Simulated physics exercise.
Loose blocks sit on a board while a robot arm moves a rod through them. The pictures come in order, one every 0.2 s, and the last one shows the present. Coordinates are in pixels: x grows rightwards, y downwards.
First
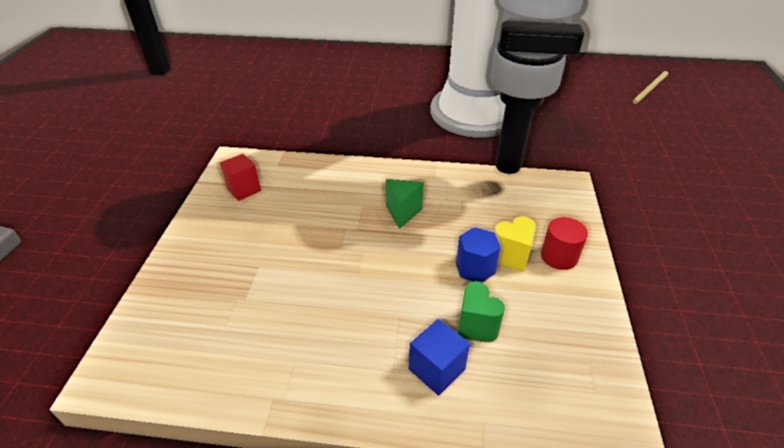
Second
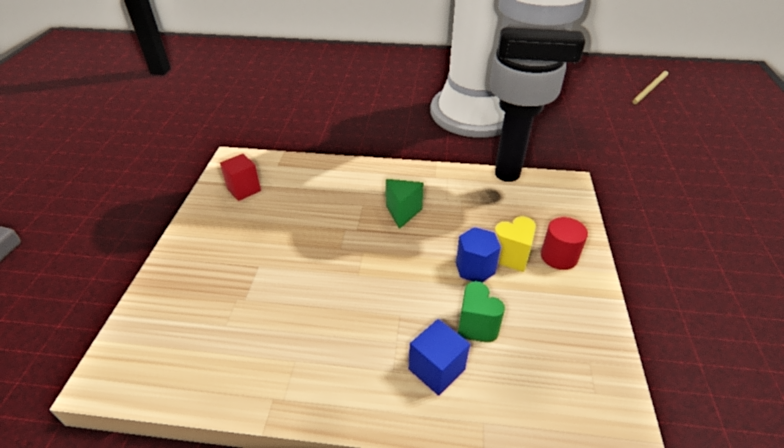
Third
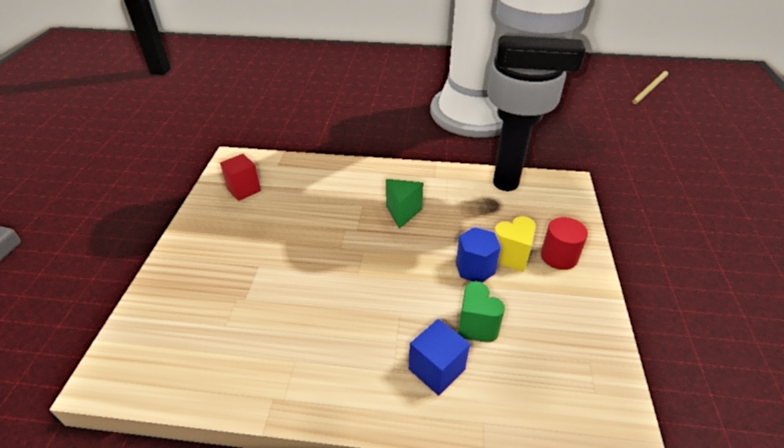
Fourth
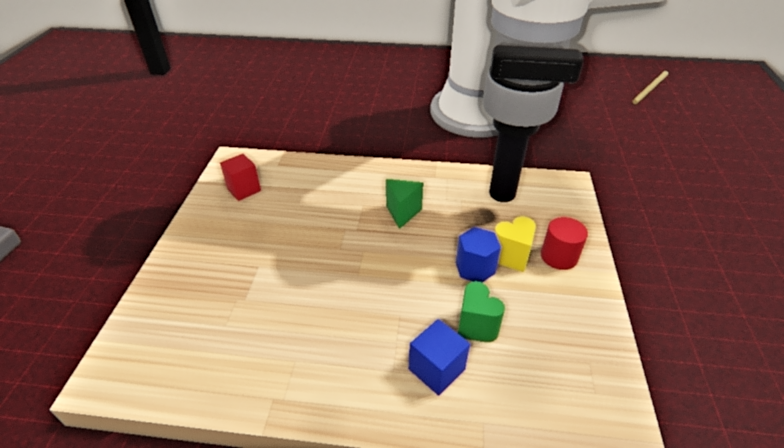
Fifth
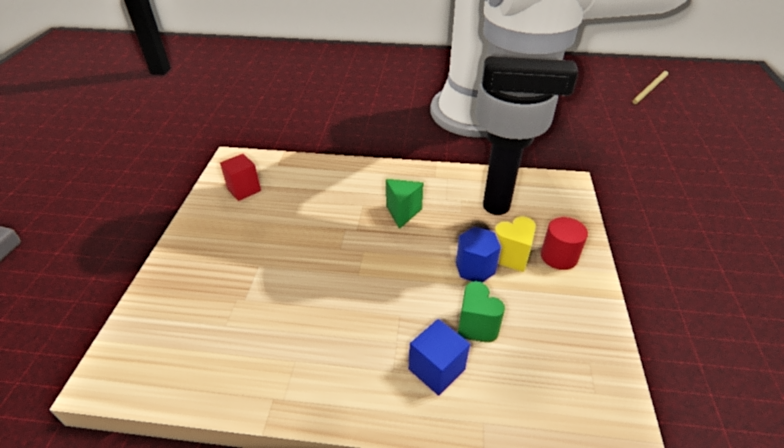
Robot arm slowly moving a black rod a short way toward a blue hexagon and yellow heart among still blocks on a wooden board.
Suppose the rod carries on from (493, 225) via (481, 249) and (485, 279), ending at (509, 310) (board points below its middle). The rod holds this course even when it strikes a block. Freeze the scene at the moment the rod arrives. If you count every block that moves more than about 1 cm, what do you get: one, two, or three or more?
I expect three or more blocks to be moved by more than 1 cm.
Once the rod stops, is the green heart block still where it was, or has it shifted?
It leaves its spot.
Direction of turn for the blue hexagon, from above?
If we look at it from overhead, the blue hexagon pivots clockwise.
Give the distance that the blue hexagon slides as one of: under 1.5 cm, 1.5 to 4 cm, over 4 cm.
The shift is above 4 cm.
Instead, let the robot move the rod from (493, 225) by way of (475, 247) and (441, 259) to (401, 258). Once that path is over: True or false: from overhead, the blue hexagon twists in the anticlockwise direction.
This is true.
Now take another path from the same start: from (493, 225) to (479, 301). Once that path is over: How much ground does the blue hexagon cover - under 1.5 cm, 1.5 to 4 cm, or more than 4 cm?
The displacement of the blue hexagon is above 4 cm.
The first path, step by step. One third of the way, rod (484, 232); blue hexagon (479, 245); yellow heart block (517, 232), turned 20° anticlockwise.
Two thirds of the way, rod (489, 262); blue hexagon (475, 275), turned 20° clockwise; green heart block (480, 312), turned 15° anticlockwise; yellow heart block (517, 242), turned 85° anticlockwise.
At the end, rod (514, 293); blue hexagon (476, 289), turned 75° clockwise; green heart block (475, 319), turned 45° anticlockwise; yellow heart block (518, 244), turned 95° anticlockwise; red circular block unmoved.
